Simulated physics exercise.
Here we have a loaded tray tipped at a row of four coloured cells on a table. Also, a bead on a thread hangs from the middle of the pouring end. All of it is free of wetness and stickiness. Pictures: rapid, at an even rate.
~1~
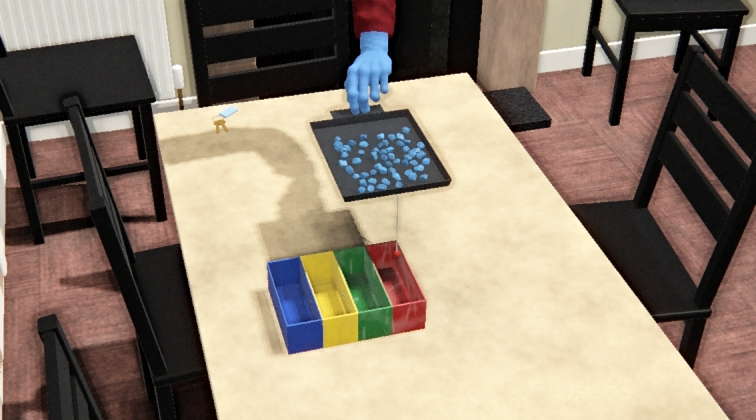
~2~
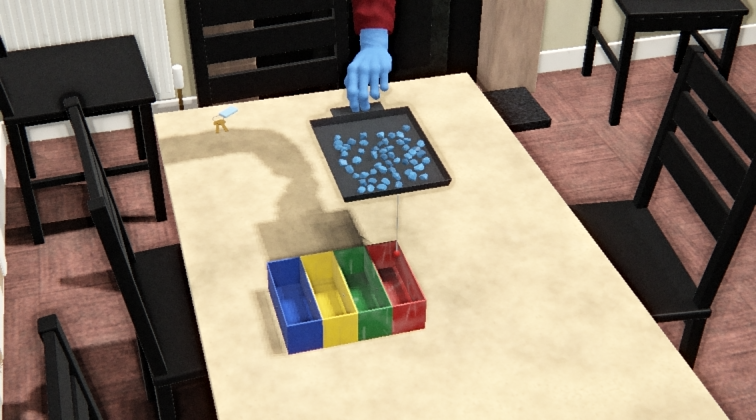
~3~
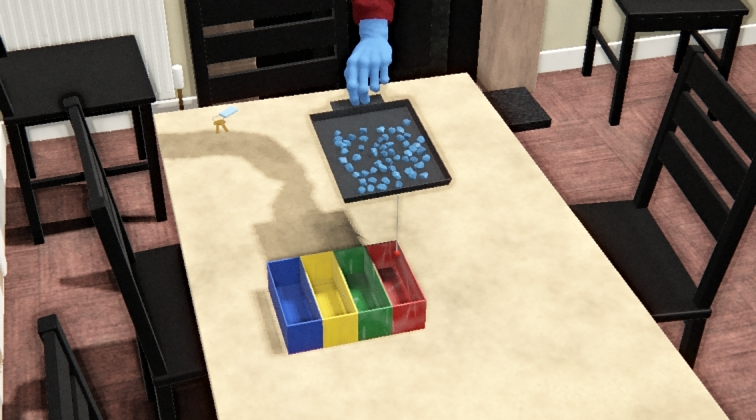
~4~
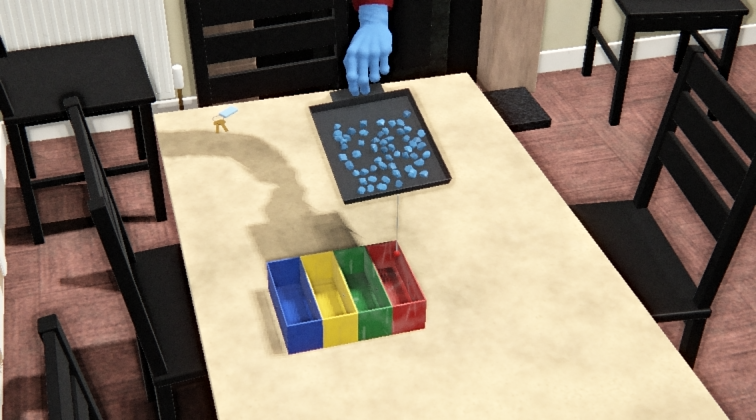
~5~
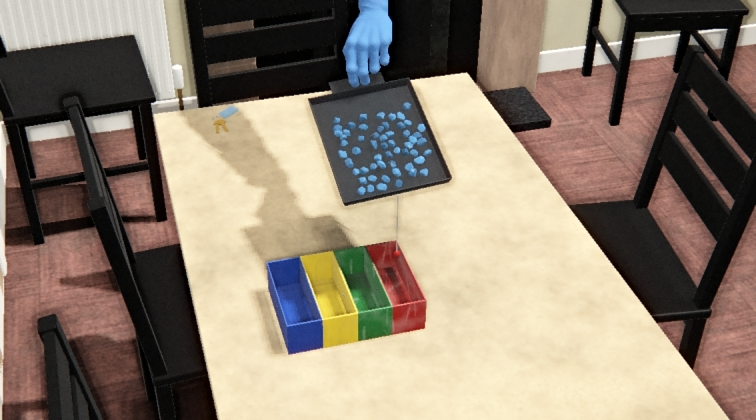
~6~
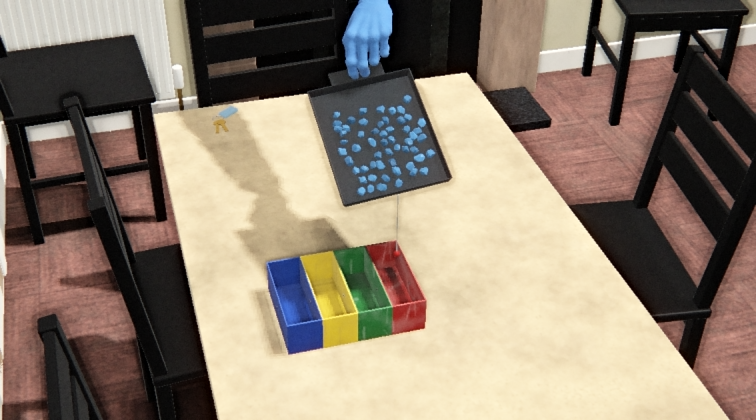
The footage shows a blue-gloved hand holding a dark tray of small blue stones above a table, behind a row of blue, yellow, green and red cells. The hand gradually tilts the tray toward its front left corner.
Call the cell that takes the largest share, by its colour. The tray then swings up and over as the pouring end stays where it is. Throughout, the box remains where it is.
Most goes to the green cell.
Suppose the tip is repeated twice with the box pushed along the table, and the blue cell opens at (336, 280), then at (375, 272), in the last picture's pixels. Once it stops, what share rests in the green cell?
Near 20 % and 0 %.
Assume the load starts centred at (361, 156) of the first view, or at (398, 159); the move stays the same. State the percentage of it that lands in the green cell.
60 per cent for the first try, 50 per cent for the second.
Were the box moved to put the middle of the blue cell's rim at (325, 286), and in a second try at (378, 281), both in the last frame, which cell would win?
For the first spot I'd say the yellow one, and for the second spot the blue one.
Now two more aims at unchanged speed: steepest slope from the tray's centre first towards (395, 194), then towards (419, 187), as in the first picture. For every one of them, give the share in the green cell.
In order, some 20 % and some 0 %.
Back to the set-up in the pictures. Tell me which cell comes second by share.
Just behind the top cell comes the red cell.
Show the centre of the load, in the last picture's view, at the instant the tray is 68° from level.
I'd mark it close to (374, 196).
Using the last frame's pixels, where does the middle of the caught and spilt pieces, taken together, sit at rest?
The centre settles at about (370, 308).
Shortly afterwards, tray tipped steeply; the bulk on the tray; near a quarter falling or outside the box.
Next, tray tipped past a quarter turn; only a few on the tray; near a third in the green cell; near a quarter in the red cell; a little in the yellow cell; near a quarter falling or outside the box.
Some moments later, tray tipped past a quarter turn; near half in the green cell; near a quarter in the red cell; near a quarter in the yellow cell; a little falling or outside the box.
In the end, tray tipped past a quarter turn; near half in the green cell; near a quarter in the red cell; near a quarter in the yellow cell; none at all in the blue cell; a little outside the box.
